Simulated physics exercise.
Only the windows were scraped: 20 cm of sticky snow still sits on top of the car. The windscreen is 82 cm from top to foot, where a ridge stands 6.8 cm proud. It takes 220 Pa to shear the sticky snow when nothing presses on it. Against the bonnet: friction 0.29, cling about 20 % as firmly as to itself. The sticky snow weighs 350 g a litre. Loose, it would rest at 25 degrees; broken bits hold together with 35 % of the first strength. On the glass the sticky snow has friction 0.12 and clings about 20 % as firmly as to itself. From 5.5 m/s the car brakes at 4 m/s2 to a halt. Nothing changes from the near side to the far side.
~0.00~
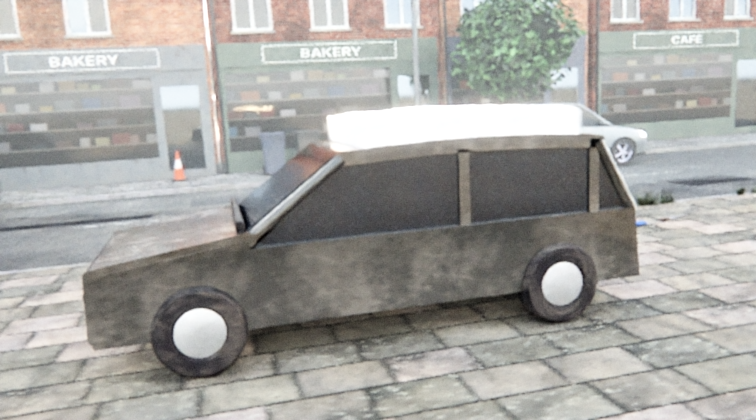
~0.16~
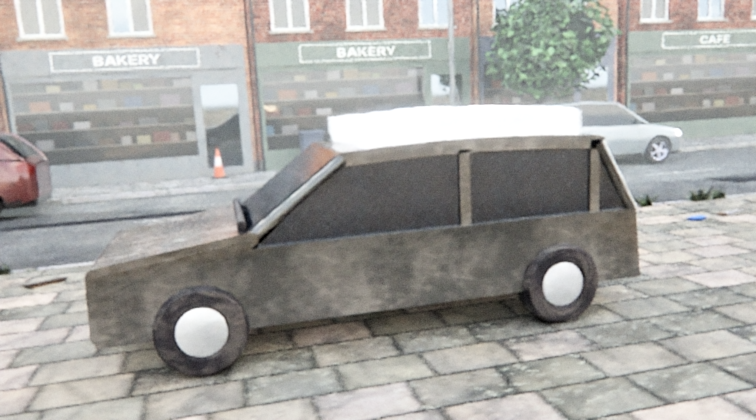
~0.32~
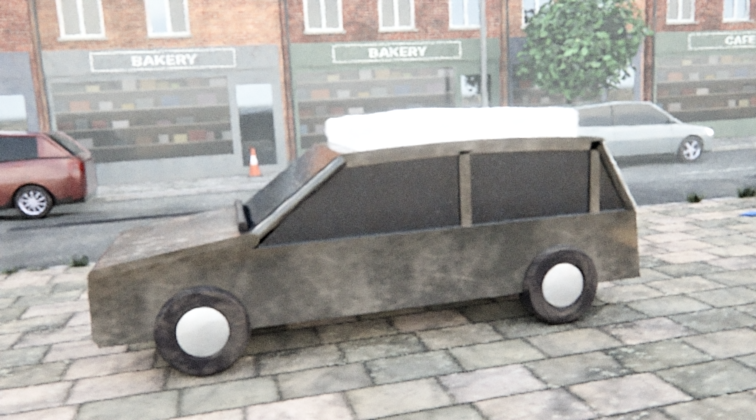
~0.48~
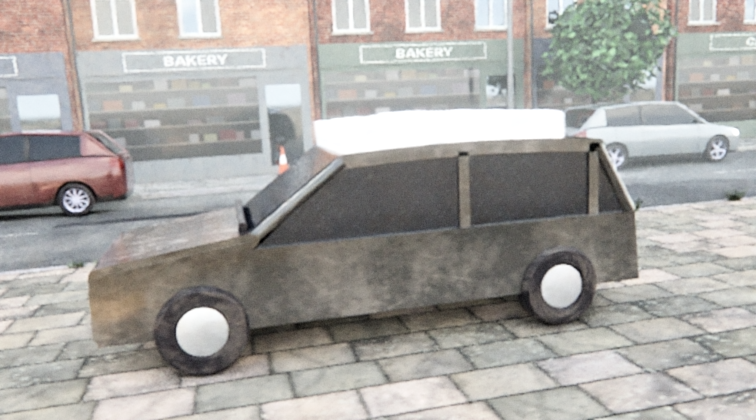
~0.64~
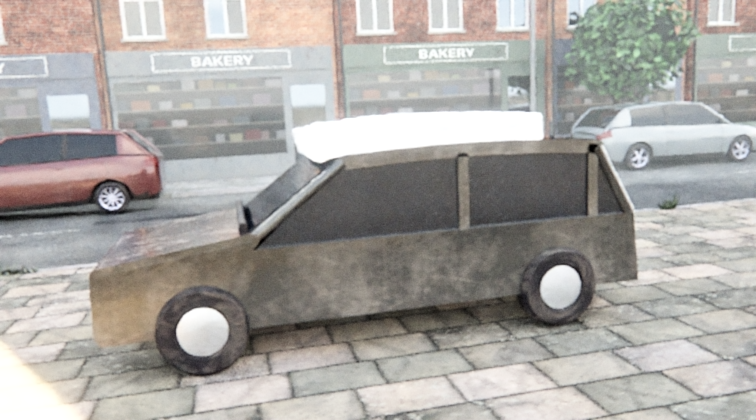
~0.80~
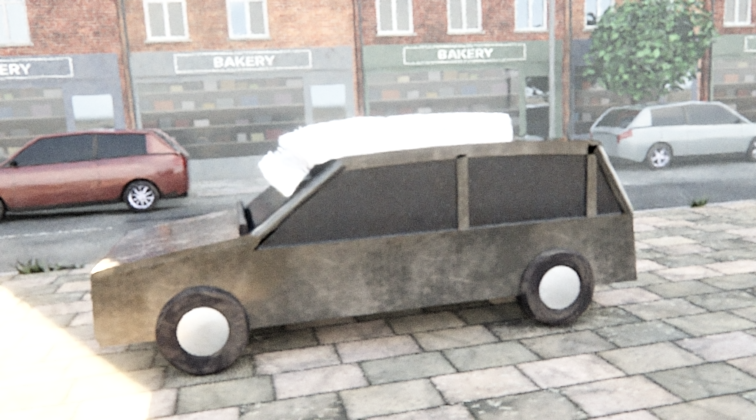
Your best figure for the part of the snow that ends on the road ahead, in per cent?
It comes to some 92 %.
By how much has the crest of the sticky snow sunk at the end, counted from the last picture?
Some 60 cm.
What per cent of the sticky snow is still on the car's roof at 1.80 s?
Some 0 per cent.
By 1.26 s, 7 % of the snow is on the roof, 39 % on the glass, 53 % on the bonnet and 1 % has gone off the nose.
By 1.80 s, none of the snow is on the roof, 3 % on the glass, 21 % on the bonnet and 77 % has gone off the nose.
By 2.34 s, none of the snow is on the roof, 3 % on the glass, 5 % on the bonnet and 92 % has gone off the nose.
By 2.88 s, none of the snow is on the roof, 3 % on the glass, 5 % on the bonnet and 92 % has gone off the nose.
By 2.98 s, at the end, none of the snow is on the roof, 3 % on the glass, 5 % on the bonnet and 92 % has gone off the nose.
